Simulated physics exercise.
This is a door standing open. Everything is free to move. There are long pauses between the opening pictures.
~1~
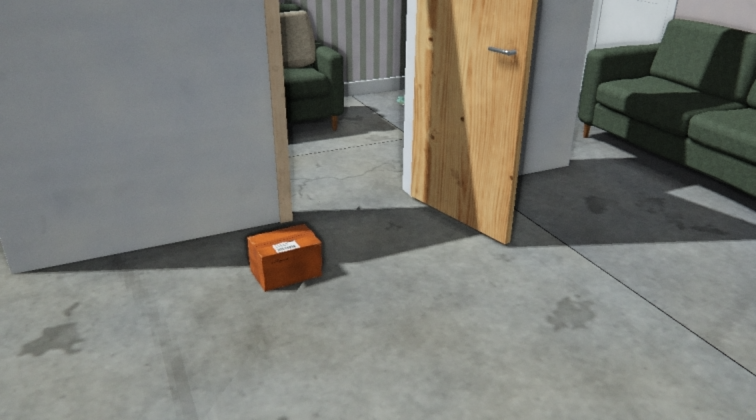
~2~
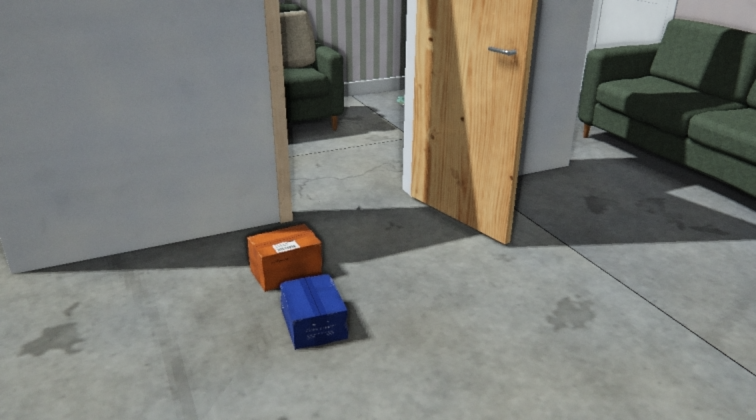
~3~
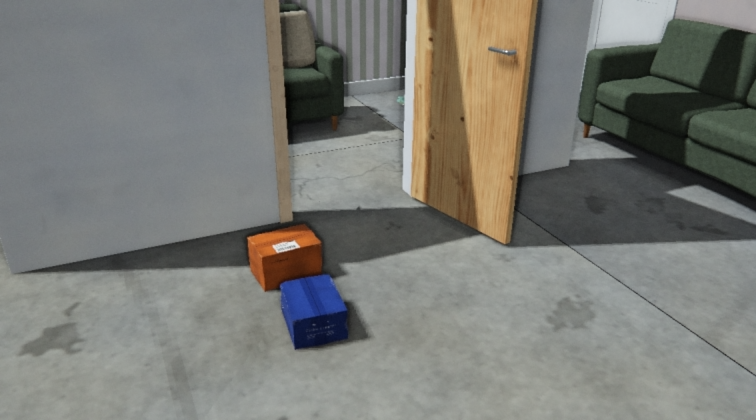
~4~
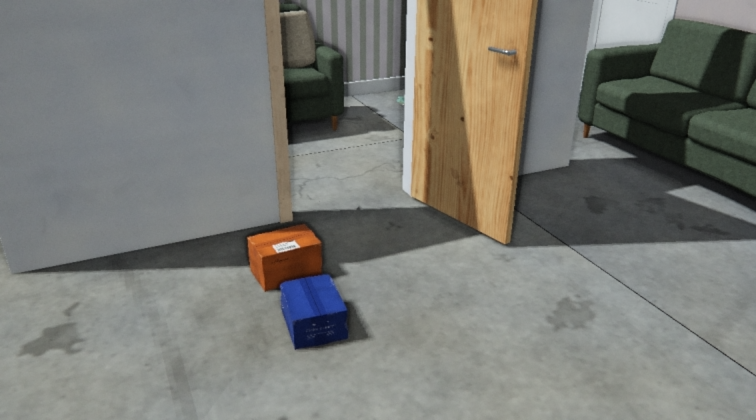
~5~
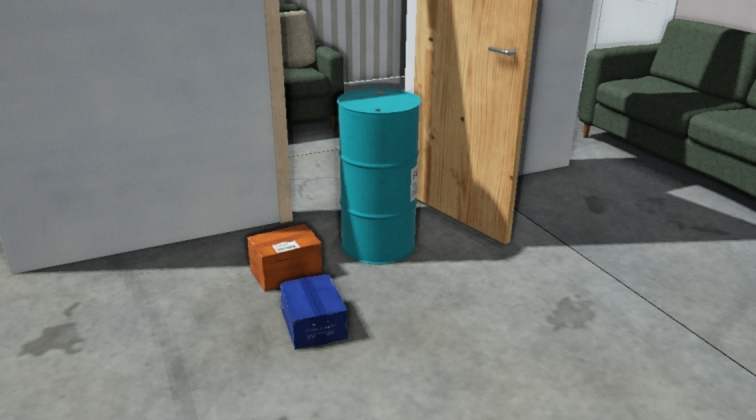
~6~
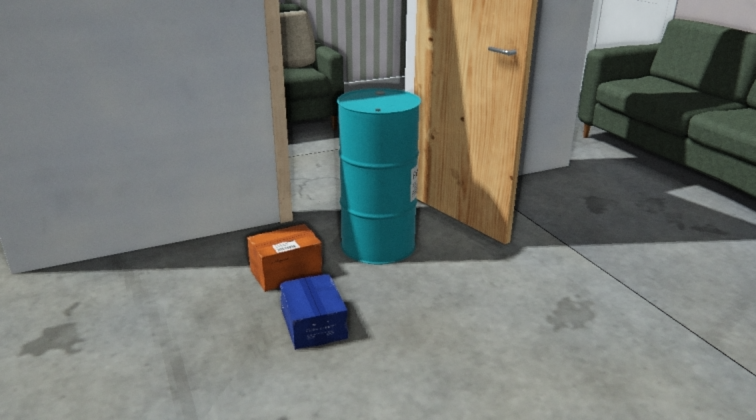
In this clip, a wooden door stands wide open and still beside an orange parcel on a concrete floor; a blue box appears in front of the parcel, and later a turquoise drum appears upright in the doorway area.
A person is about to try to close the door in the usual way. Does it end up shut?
Outcome: The door is blocked.
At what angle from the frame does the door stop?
About 65°.
Then, 0.40 s after the last picture, door 92° open.
Then, 0.60 s after the last picture, door 77° open.
At rest, door 66° open; all 3 in place. Seen from the same camera at the end, turquoise drum near (378, 176).
